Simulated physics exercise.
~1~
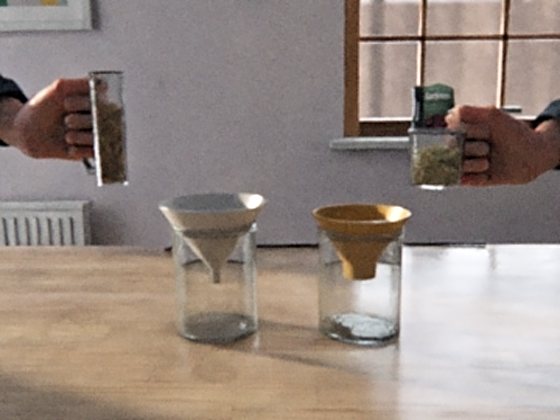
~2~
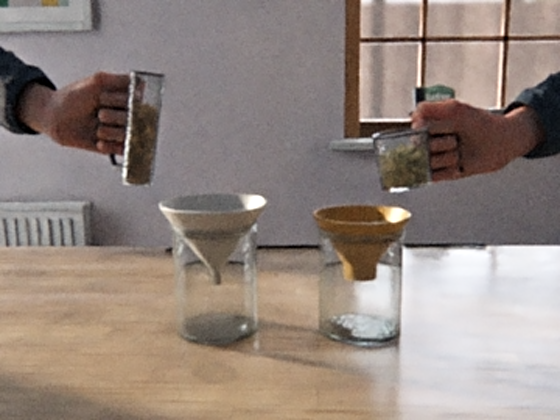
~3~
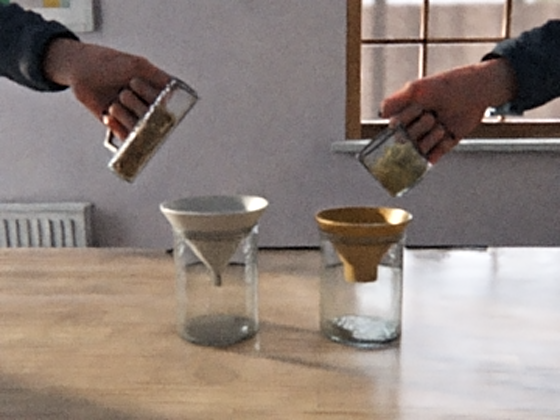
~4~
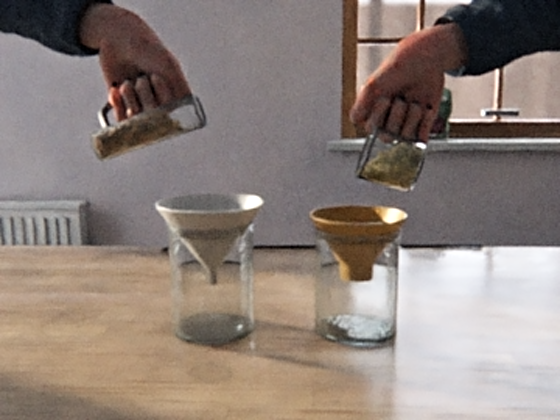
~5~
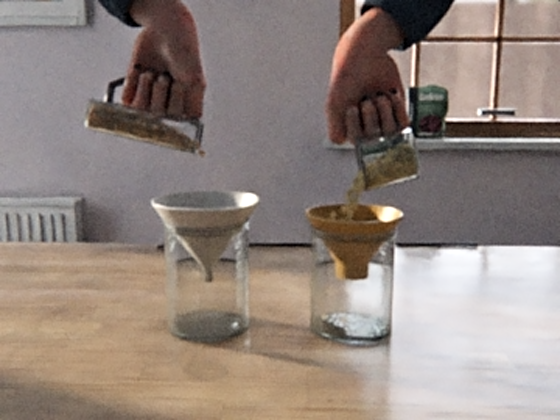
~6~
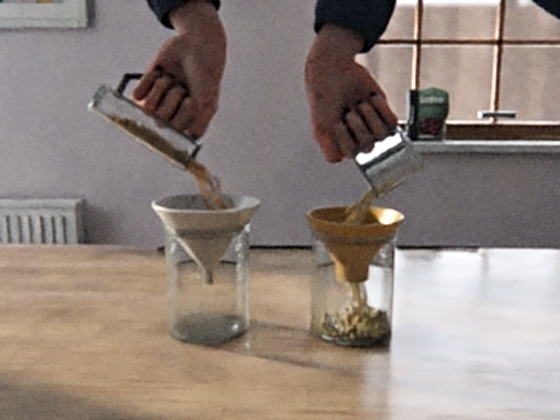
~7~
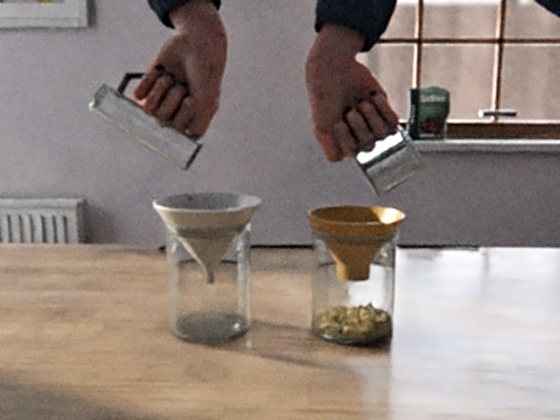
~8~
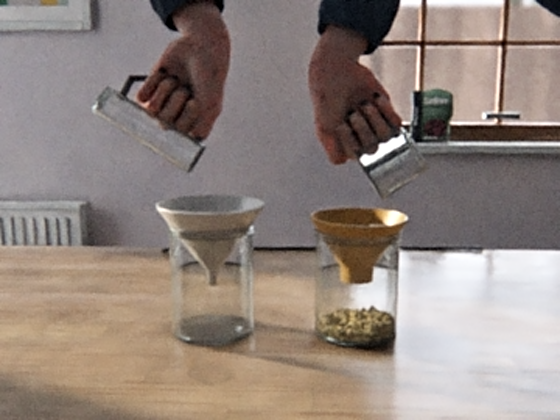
The clip opens on two hands holding clear cups of dry, loose material above a wooden table, where a whitish funnel and an orange one sit in glass jars. The hands move inward and tilt the cups over the funnels. The right cup starts pouring first, its greenish pieces dropping through the orange funnel, and then the left cup sends its brownish contents into the pale funnel. Both cups end up tipped and empty. The right jar holds a layer of pieces at the bottom, while the left load stays stuck in its funnel, leaving the jar beneath empty.
